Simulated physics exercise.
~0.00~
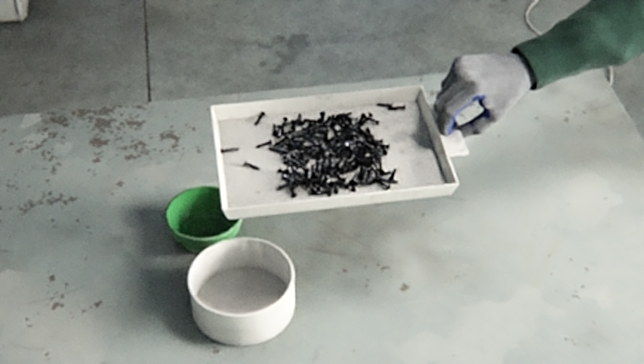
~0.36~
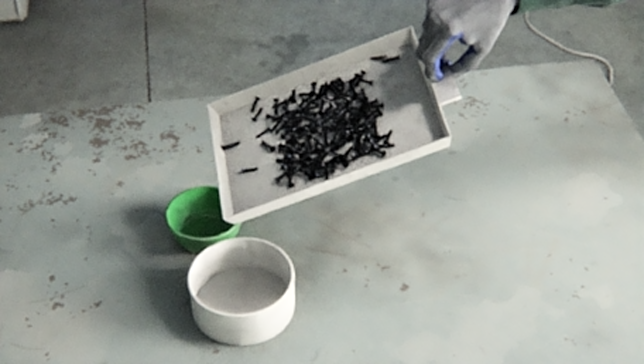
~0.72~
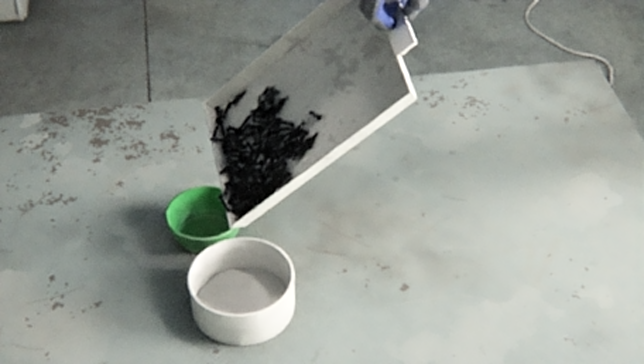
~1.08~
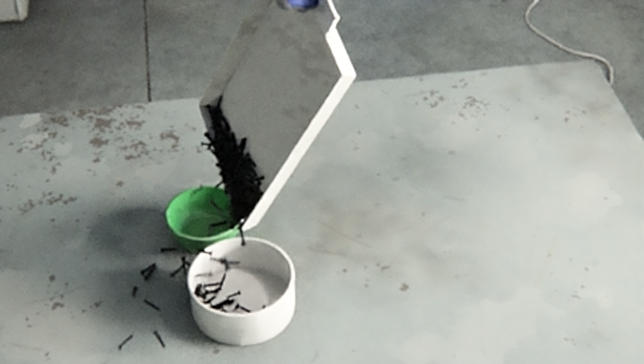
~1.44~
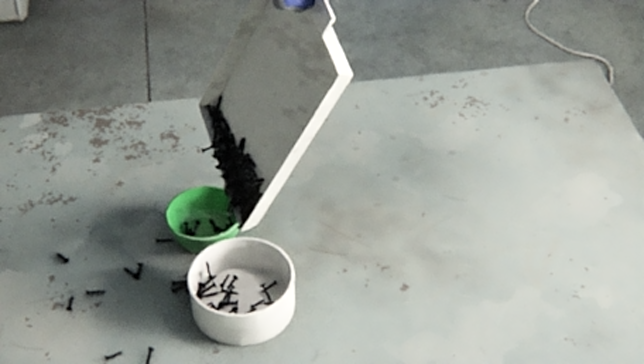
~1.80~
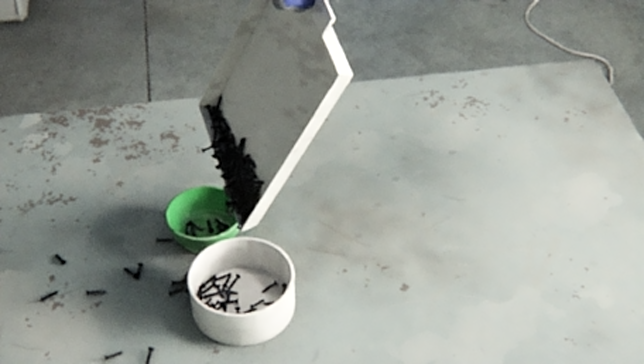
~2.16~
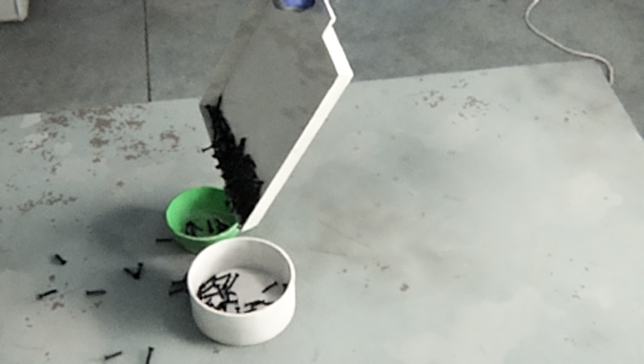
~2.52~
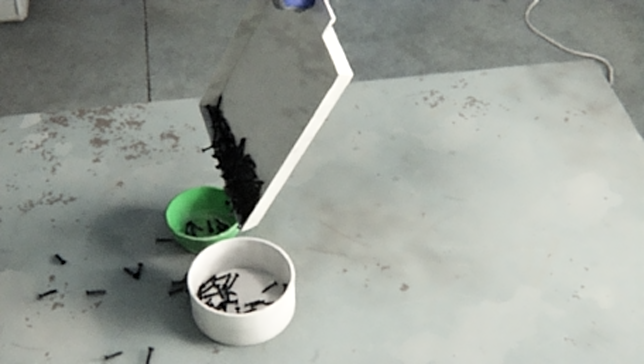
The video shows a gloved hand tilting a white tray of black screws over a green bowl and a white pot on a table. Some screws slide into both containers and others scatter on the table, while most stay piled in the steeply tilted tray.
